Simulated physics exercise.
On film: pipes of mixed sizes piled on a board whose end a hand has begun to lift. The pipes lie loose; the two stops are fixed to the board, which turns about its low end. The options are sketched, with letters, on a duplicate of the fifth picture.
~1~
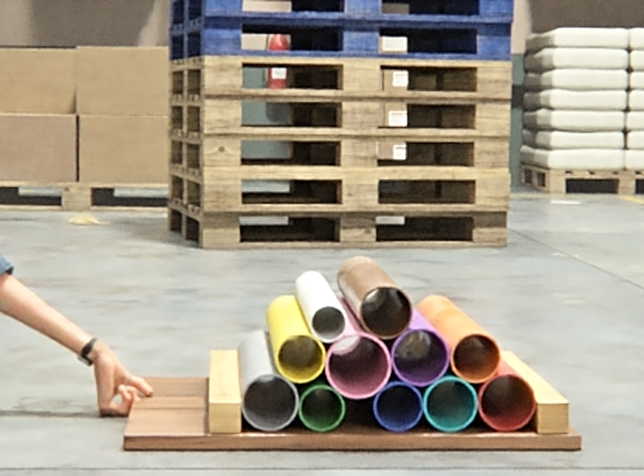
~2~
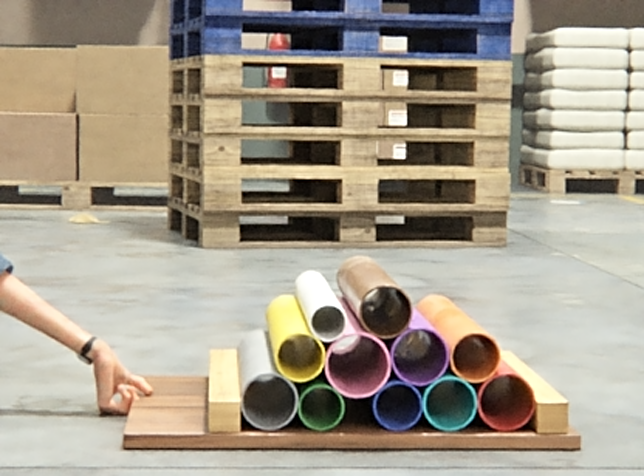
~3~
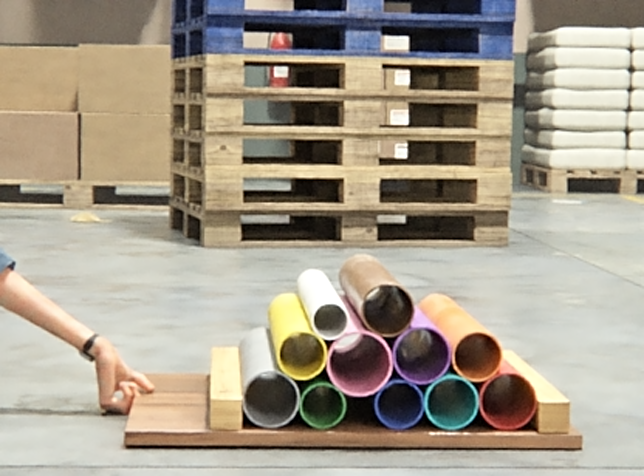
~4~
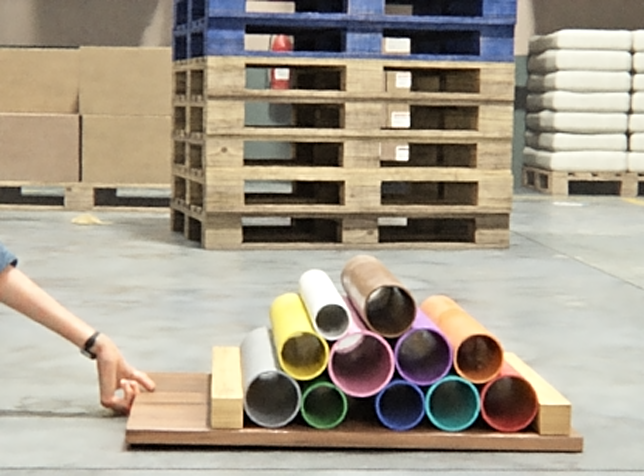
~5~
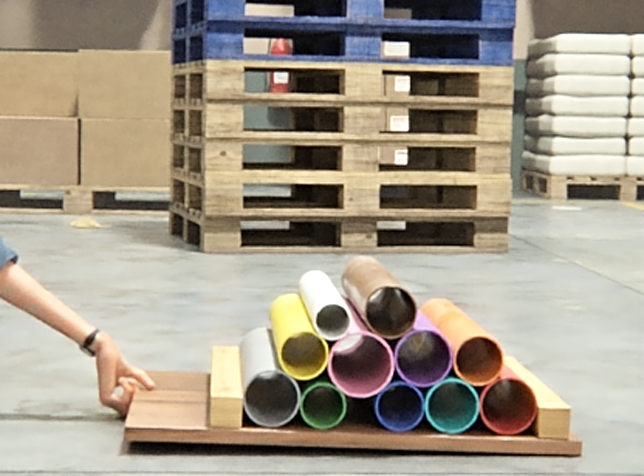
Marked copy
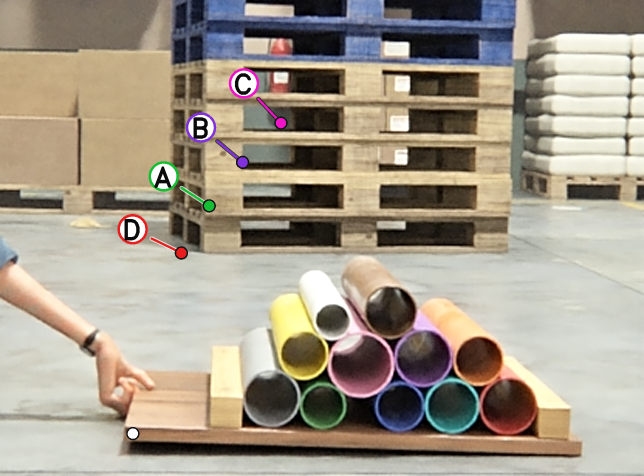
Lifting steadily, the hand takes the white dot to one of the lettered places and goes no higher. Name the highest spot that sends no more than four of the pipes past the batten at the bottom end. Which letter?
Stop at D.
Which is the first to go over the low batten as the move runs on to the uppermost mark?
It is the orange one.
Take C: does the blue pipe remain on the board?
The blue pipe: Yes.
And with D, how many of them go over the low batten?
At D the number is none.
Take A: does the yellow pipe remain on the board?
No.
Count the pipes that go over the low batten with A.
At A the number is six.
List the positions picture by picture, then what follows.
The first frame shows green pipe (321, 408); blue pipe (398, 406).
The second frame shows nothing to place.
The third frame shows board (343, 393); grey pipe (271, 399); yellow pipe (302, 355); pink pipe (360, 363).
The fourth frame shows board (344, 394); grey pipe (272, 398); green pipe (323, 405).
The fifth frame shows board (343, 395); grey pipe (271, 398); green pipe (323, 405).
On the marked copy, A at (209, 206); B at (243, 162); C at (281, 123); D at (181, 253); the white dot at (133, 433).
Following D. Soon after the start, board at 16°.
Later, board at 25°.
In the end, board at 25°, none over the low batten.
As for the rest, A six over the low batten; B six over the low batten; C six over the low batten.
